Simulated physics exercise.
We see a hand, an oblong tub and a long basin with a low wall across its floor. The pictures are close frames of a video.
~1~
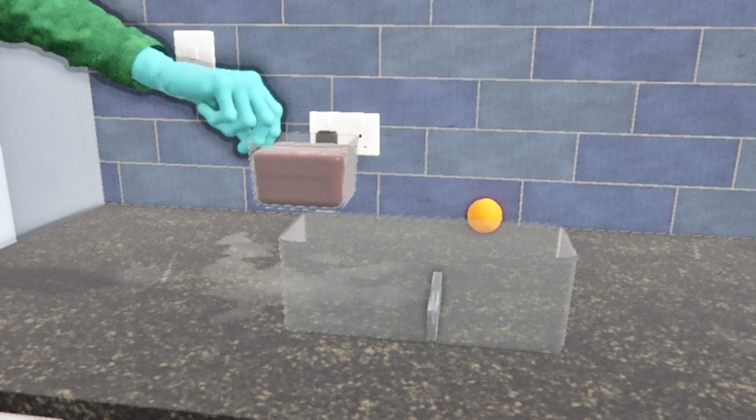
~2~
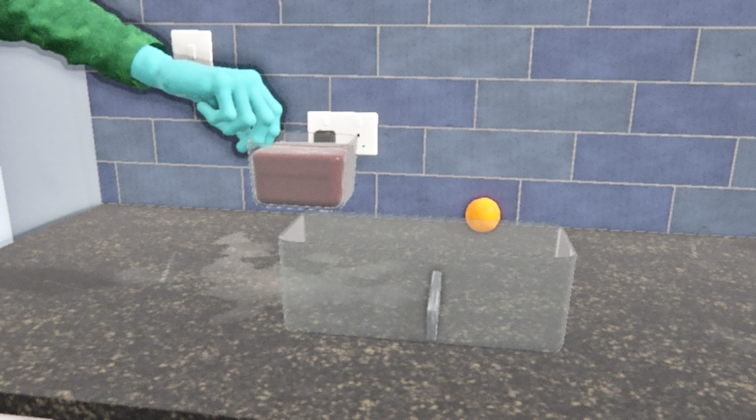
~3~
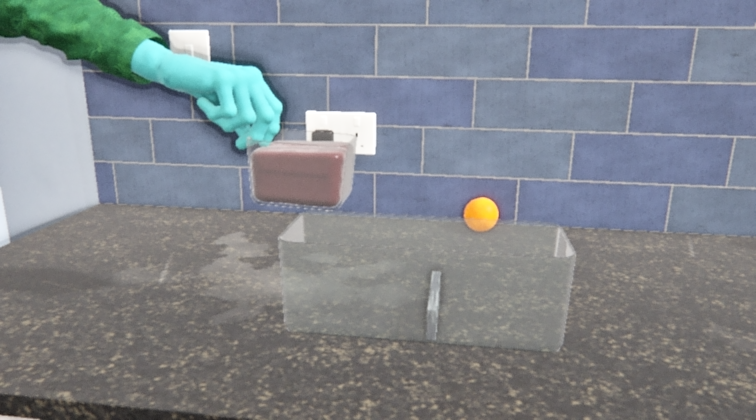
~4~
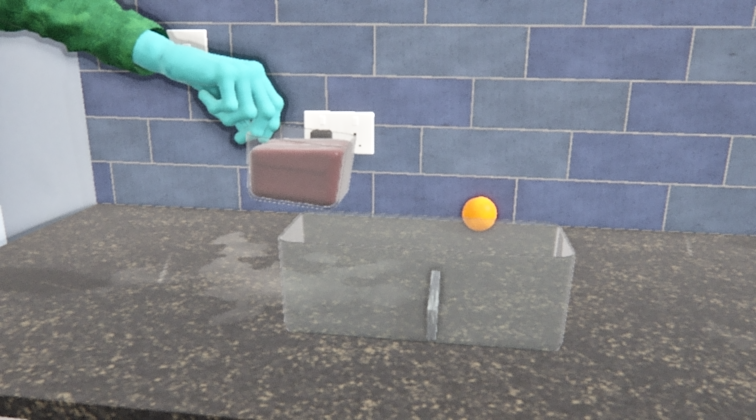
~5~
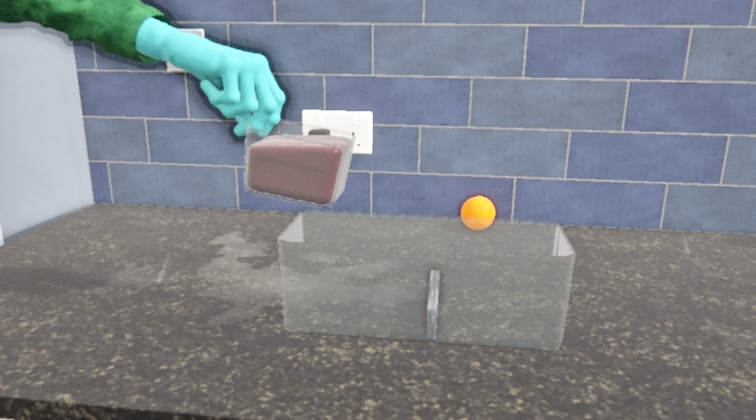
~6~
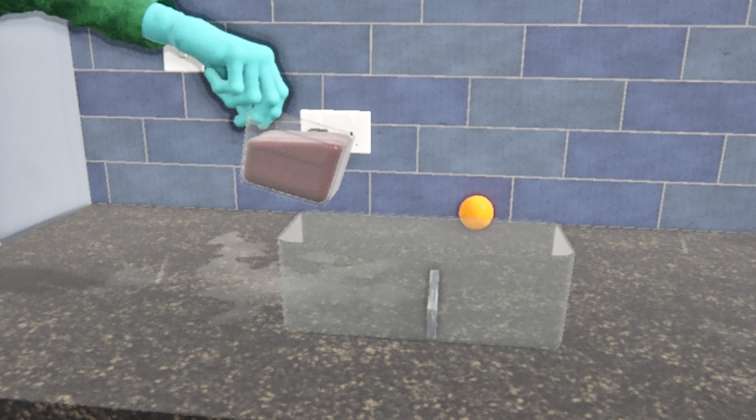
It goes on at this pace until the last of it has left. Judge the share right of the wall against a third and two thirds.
The share right of the wall is from a third to two thirds.
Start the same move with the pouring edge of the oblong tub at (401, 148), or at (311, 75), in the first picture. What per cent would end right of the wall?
First some 90, then 20 per cent.
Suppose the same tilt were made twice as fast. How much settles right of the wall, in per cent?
Near 50 %.
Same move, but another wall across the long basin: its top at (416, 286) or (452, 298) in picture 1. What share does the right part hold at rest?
The first gives 85 %, the second 30 %.
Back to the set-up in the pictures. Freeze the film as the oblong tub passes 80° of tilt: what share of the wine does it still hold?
It comes to 50 per cent or so.
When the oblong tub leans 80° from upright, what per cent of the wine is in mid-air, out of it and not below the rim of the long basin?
Close to 35 per cent.
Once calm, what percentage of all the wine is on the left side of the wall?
Close to 40 per cent.
A moment on, the oblong tub is tipped on its side and 51 per cent is still to pour, 12 is left of the wall and 0 right of it.
Next, the oblong tub is tipped right over and 3 per cent is still to pour, 26 is left of the wall and 60 right of it.
Then the oblong tub is tipped right over and 0 per cent is still to pour, 40 is left of the wall and 59 right of it.
Later the oblong tub is tipped right over and 0 per cent is still to pour, 40 is left of the wall and 59 right of it.
In the end 40 per cent lies left of the wall, 59 right of it and 1 outside.
